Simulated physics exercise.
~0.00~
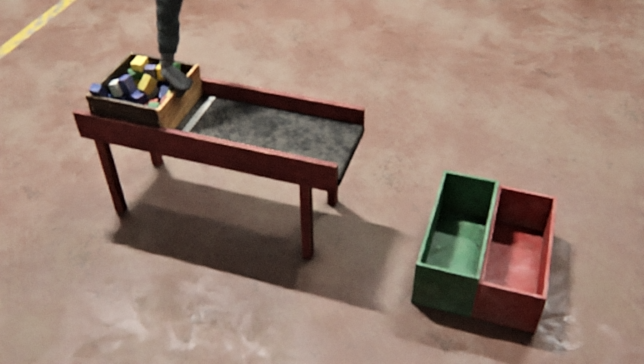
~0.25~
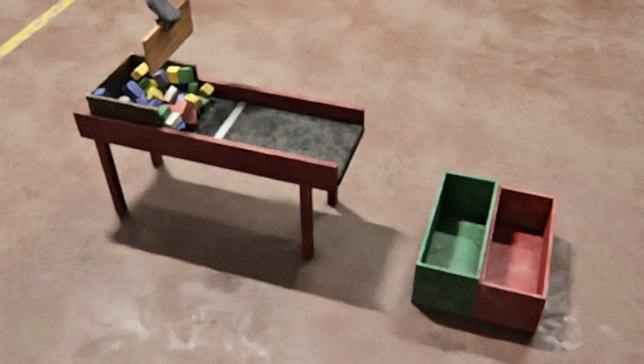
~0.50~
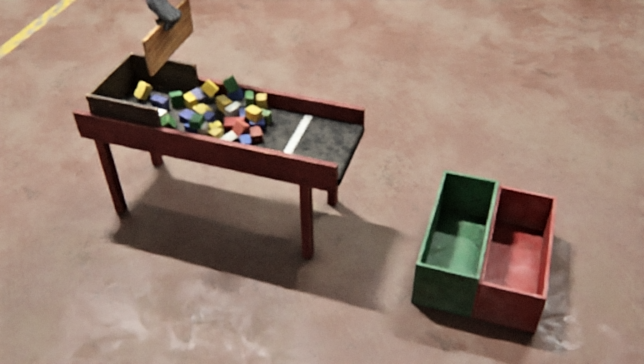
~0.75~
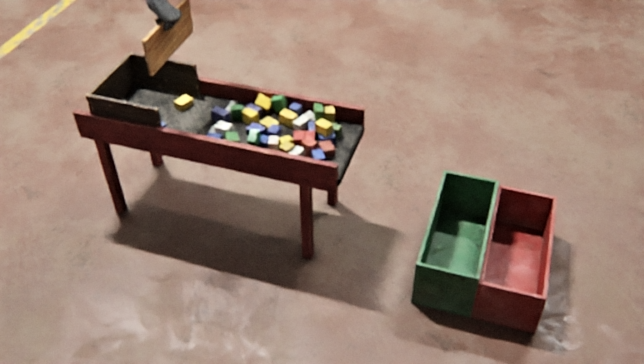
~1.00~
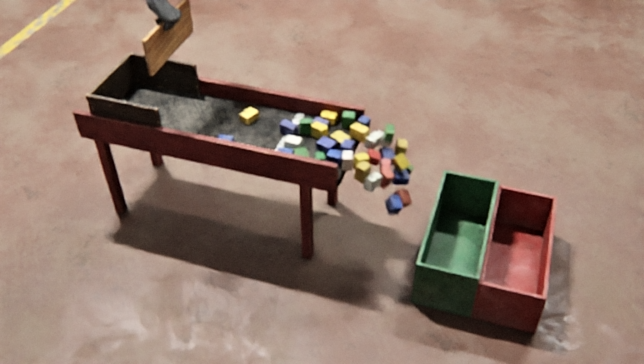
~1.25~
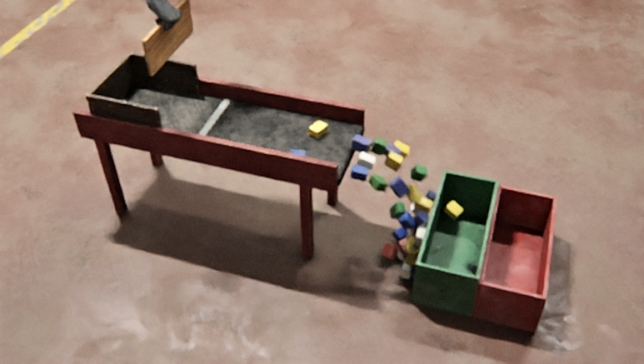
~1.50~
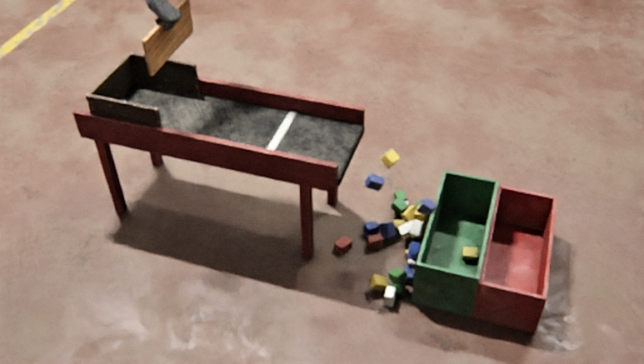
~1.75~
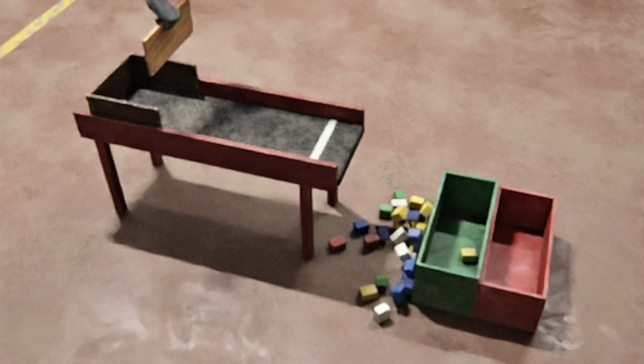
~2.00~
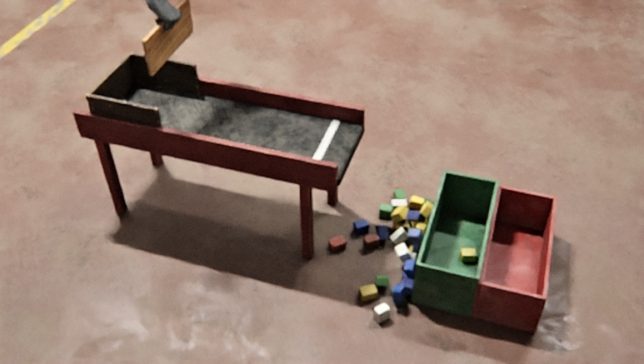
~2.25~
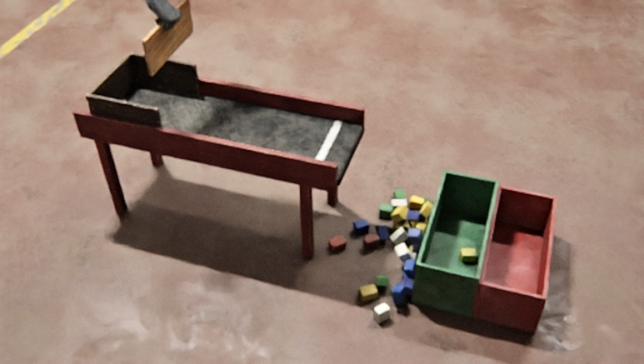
On a reddish concrete floor, a wooden gate lifted from a black pen and a belt carried a heap of colourful toy bricks right, spilling them off its end, where nearly all landed short of the green bin and just one yellow brick dropped inside.
